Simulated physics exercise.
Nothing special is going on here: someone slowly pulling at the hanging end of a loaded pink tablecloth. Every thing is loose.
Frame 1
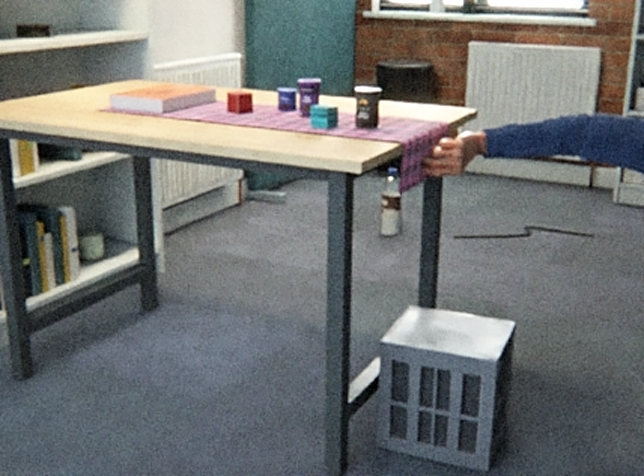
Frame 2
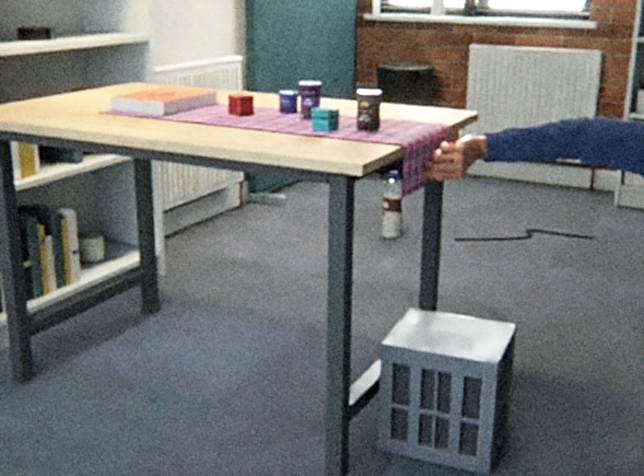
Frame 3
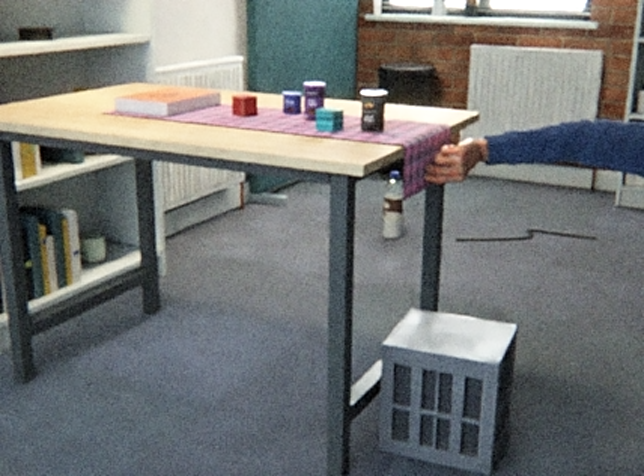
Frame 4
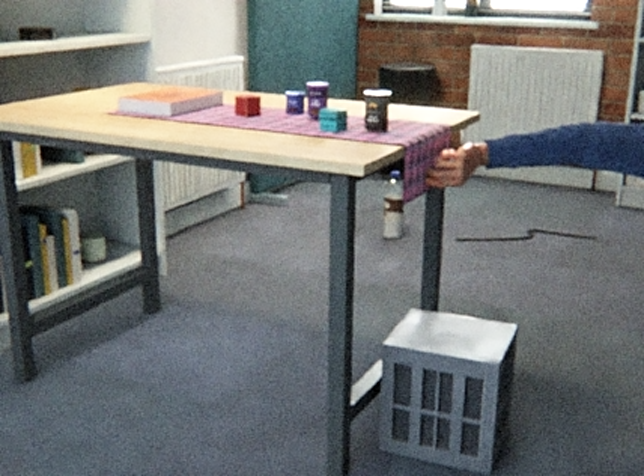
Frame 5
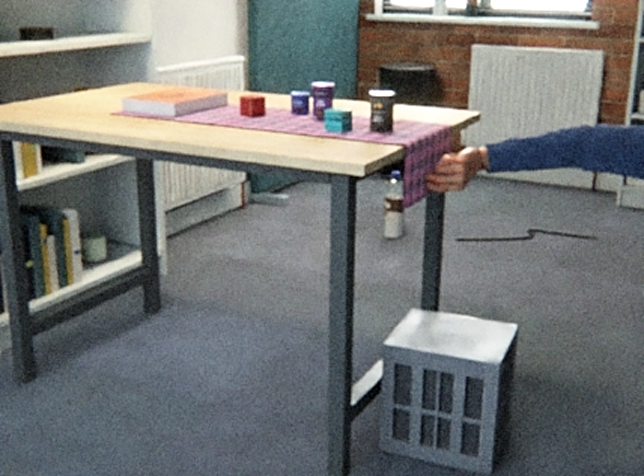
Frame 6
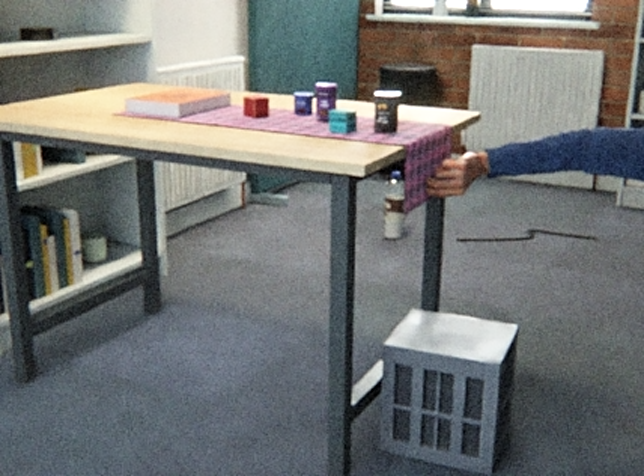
The pink tablecloth slid slowly toward the right end of the table as a hand tugged its hanging edge, carrying along a red cube, a turquoise cube, the small cans and an orange book.
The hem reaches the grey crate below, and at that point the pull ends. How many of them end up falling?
Gone: Three.
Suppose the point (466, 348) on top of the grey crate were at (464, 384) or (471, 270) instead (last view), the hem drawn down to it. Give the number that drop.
In that event, 4 and 1.
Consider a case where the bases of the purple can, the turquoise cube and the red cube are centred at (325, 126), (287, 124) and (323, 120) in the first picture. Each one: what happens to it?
Result - purple can lost; turquoise cube lost; red cube lost.
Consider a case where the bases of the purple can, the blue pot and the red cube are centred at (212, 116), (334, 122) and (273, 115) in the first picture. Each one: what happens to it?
Purple can kept, blue pot dropped, red cube kept.
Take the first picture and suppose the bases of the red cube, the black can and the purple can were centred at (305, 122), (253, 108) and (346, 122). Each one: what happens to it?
Here's what happens: The red cube leaves its perch, the black can remains aboard, the purple can leaves its perch.
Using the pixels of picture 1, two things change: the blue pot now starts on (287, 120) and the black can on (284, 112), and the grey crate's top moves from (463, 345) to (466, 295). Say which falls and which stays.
Well, the blue pot is safe, and the black can is safe.
Soon after, hem near (427, 285); black can and turquoise cube gone.
Then, hem on the crate; black can, turquoise cube and purple can gone.
At rest, hem on the crate; black can, turquoise cube and purple can gone. Over the edge go three.
